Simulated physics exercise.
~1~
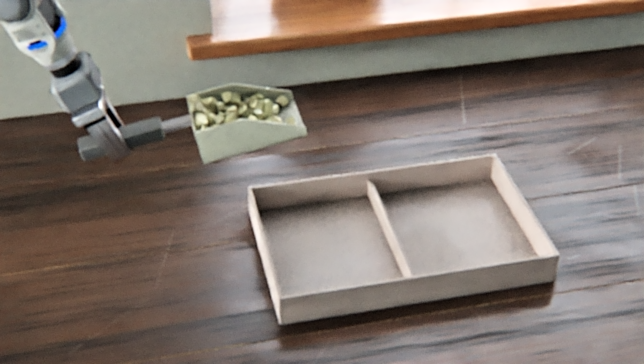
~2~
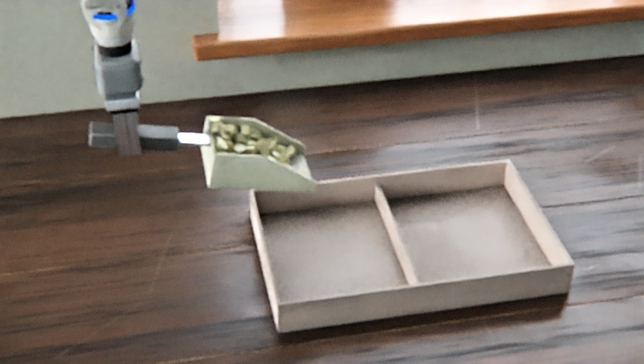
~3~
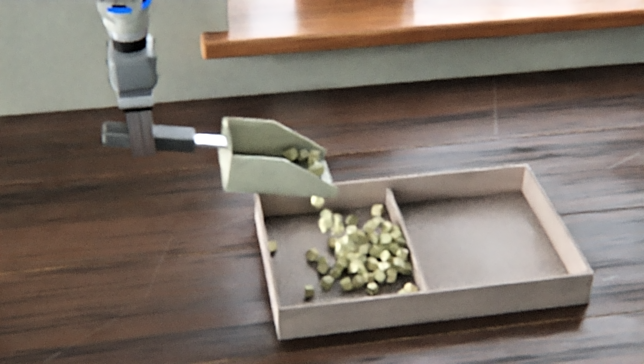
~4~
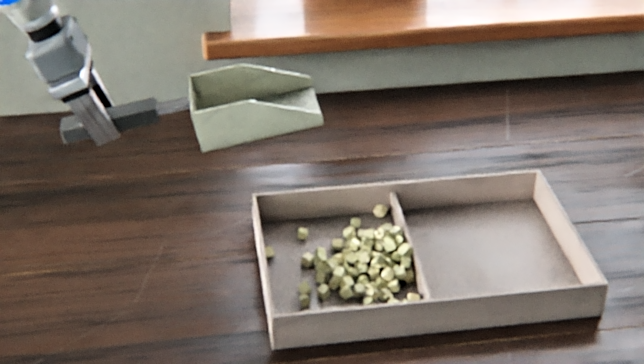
A robot arm carried a pale scoop heaped with small green vegetable pieces toward a divided tray on a dark wooden surface, lowered and tipped it so they tumbled into the left compartment, then lifted the empty scoop away, leaving them piled there.
